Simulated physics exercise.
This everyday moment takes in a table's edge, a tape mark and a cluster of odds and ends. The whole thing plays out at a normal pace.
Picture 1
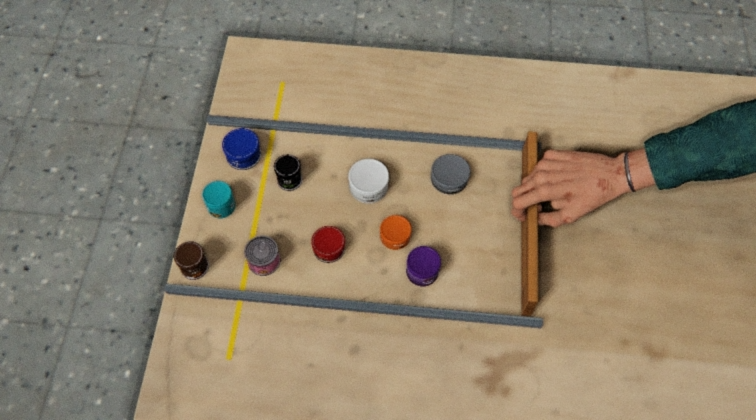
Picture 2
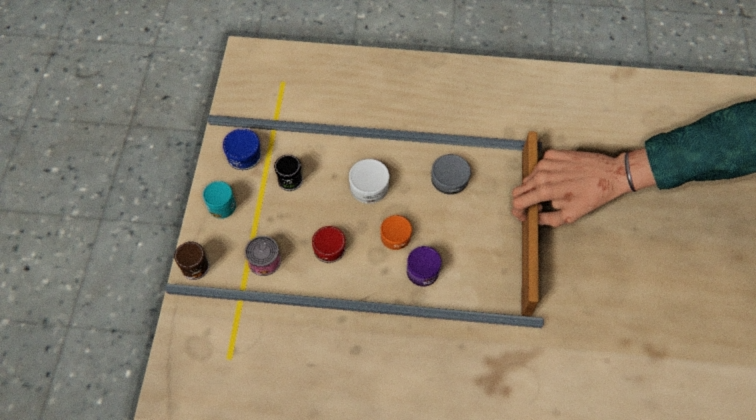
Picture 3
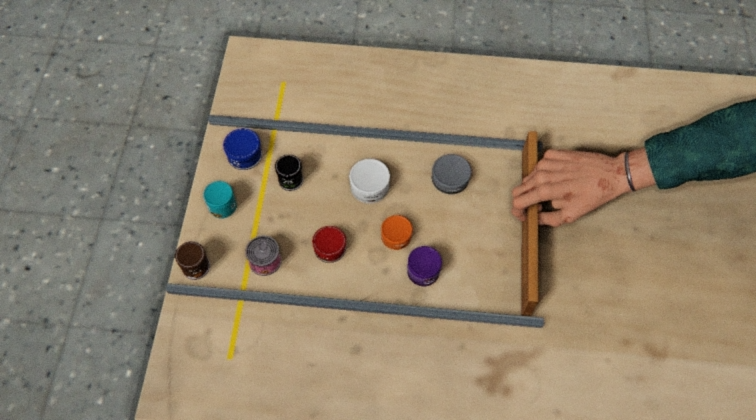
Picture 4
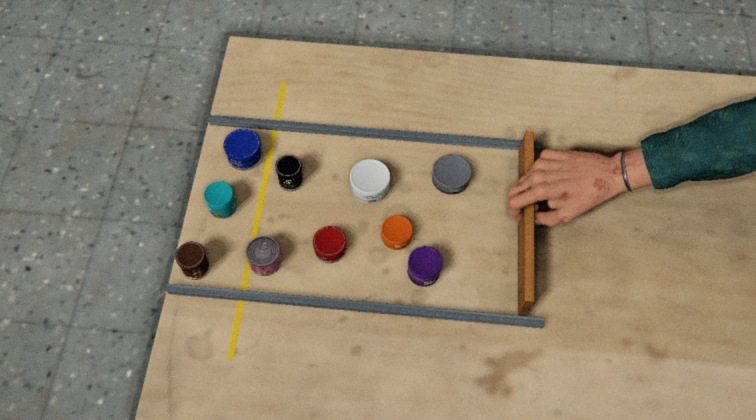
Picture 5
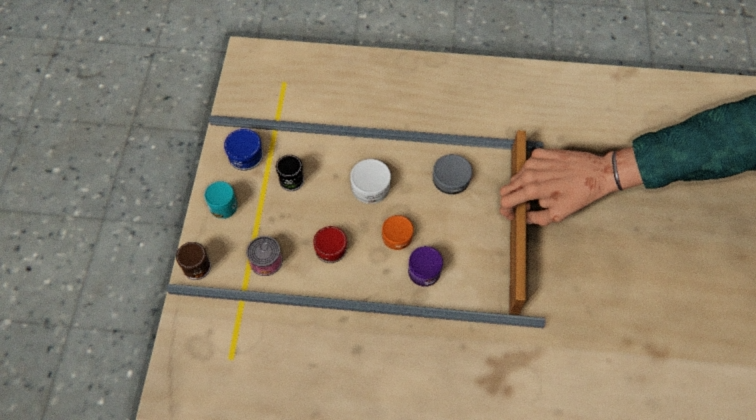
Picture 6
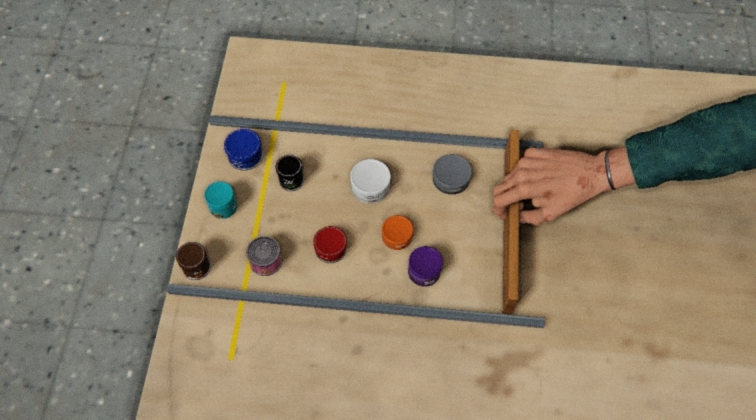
A hand in a green sleeve sliding a wooden bar slightly left between two grey rails, the coloured pots ahead staying still.
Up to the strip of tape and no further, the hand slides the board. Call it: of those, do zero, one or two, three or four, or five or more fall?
Zero fall.
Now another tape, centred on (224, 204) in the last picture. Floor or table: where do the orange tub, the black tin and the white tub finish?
The orange tub is still there; as for the black tin, it is no longer there; and the white tub is still there.
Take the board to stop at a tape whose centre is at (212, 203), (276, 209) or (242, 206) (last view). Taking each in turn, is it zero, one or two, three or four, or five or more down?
Spot one gives at least five, spot two gives none, spot three gives either one or two.
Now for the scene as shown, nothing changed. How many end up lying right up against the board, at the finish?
Number in contact with it: 4.
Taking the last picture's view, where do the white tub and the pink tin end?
Result: One at about (243, 184), the other at about (204, 270).
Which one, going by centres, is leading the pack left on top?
Brown pot ends nearest.
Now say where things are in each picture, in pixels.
In the first frame, brown pot (192, 261); turquoise tub (219, 200); blue pot (242, 149); board (529, 221); tape (258, 207).
In the second frame, turquoise tub (220, 200); red pot (329, 245).
In the third frame, blue pot (243, 149); black tin (289, 173).
In the fourth frame, brown pot (193, 261); pink tin (264, 256).
In the fifth frame, turquoise tub (221, 201); grey tub (452, 174).
In the sixth frame, brown pot (194, 261); turquoise tub (221, 201); blue pot (244, 150); board (511, 219); tape (260, 207).
Soon after, none off yet; brown pot at rest near (194, 261); turquoise tub at rest near (221, 201); blue pot at rest near (244, 150).
In the end, the number that fall off is zero.
